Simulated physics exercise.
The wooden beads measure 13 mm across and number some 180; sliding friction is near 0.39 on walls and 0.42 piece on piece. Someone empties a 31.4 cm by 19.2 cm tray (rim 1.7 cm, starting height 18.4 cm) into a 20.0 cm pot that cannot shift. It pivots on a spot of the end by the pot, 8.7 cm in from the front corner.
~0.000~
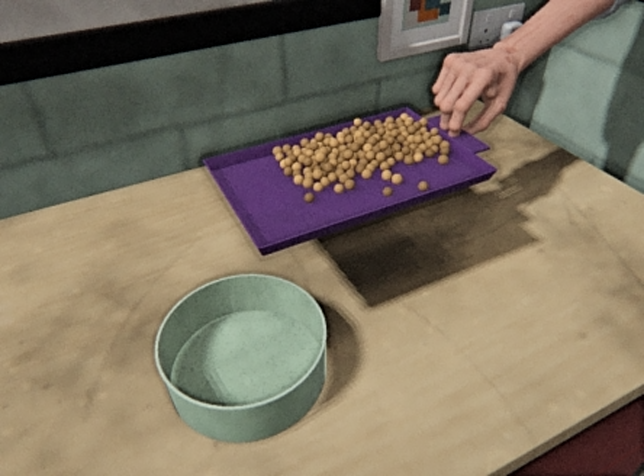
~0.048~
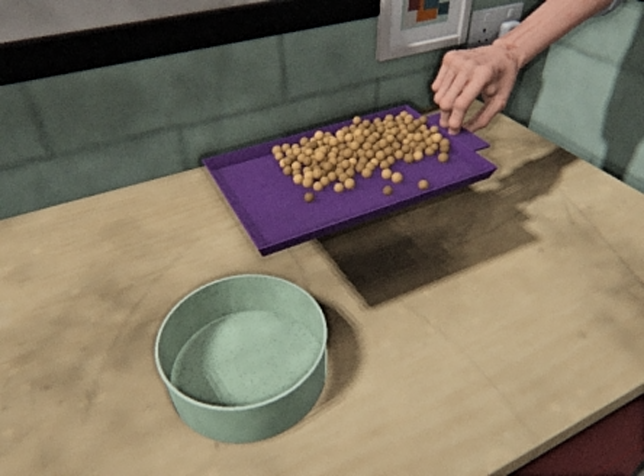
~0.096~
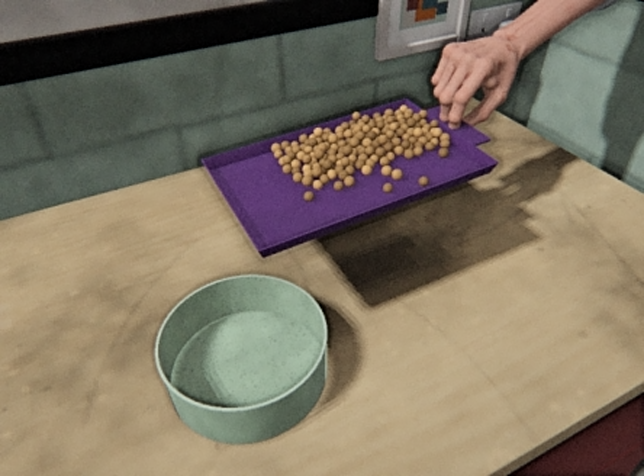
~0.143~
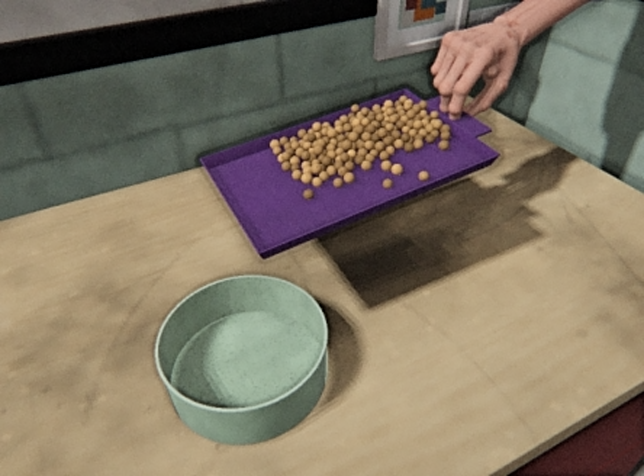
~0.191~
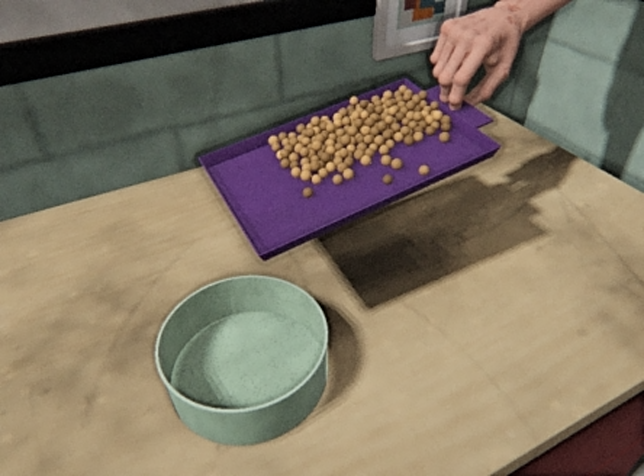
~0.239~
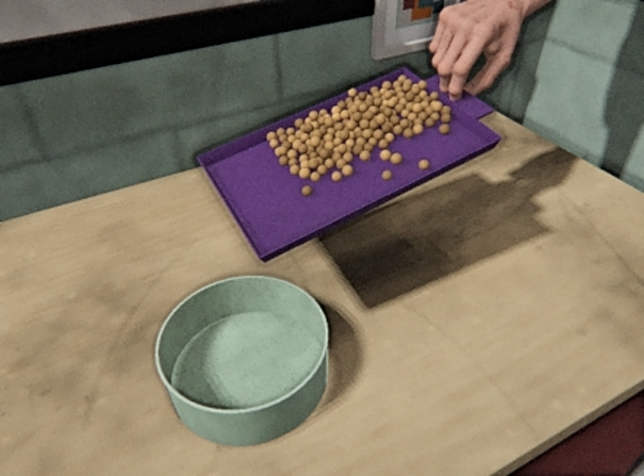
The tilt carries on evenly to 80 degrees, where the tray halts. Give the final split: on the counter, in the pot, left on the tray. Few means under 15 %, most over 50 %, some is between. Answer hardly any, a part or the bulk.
On the counter: Hardly any; in the pot: The bulk; left on the tray: Hardly any.
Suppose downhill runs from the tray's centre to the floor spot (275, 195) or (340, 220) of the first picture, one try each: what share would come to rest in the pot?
Some 50 and 80 per cent.
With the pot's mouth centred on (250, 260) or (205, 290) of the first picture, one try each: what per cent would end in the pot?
Some 20 and 55 per cent.
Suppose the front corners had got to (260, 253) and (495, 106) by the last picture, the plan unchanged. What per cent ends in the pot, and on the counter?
Pot 70, counter 30.
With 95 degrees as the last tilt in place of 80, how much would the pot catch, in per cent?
In that case some 100 per cent.
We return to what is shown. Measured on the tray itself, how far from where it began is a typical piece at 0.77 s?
Some 17 cm.
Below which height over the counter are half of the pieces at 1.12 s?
Roughly 16 cm.
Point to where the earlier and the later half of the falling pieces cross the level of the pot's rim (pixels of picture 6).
At about (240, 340), then at (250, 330).
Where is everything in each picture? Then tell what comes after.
In the first frame, tray tilt 0 degrees, front corners at (261, 244) and (491, 169); middle of the pieces at (367, 149); pot at (242, 333).
In the second frame, tray tilt 1 degrees, front corners at (261, 245) and (491, 166); middle of the pieces at (366, 147).
In the third frame, tray tilt 2 degrees, front corners at (261, 246) and (492, 161); middle of the pieces at (366, 143).
In the fourth frame, tray tilt 5 degrees, front corners at (261, 248) and (493, 154), lowest corner left front; middle of the pieces at (365, 137).
In the fifth frame, tray tilt 8 degrees, front corners at (262, 250) and (494, 145), lowest corner left front; middle of the pieces at (365, 130).
In the sixth frame, tray tilt 11 degrees, front corners at (262, 252) and (495, 137), lowest corner left front; middle of the pieces at (364, 124); pot at (243, 335). Its pace works out near 60 degrees a second.
Then, at 0.77 s, tilt 44 degrees; the tray holds 95 %, the pot 0 %.
Then, at 1.12 s, tilt 65 degrees; the tray holds 55 %, the pot 40 %.
After 1.57 s, tilt 80 degrees; the tray holds 5 %, the pot 90 %.
At rest (2.6 s), counter 0 %, pot 100 %, tray 0 %.
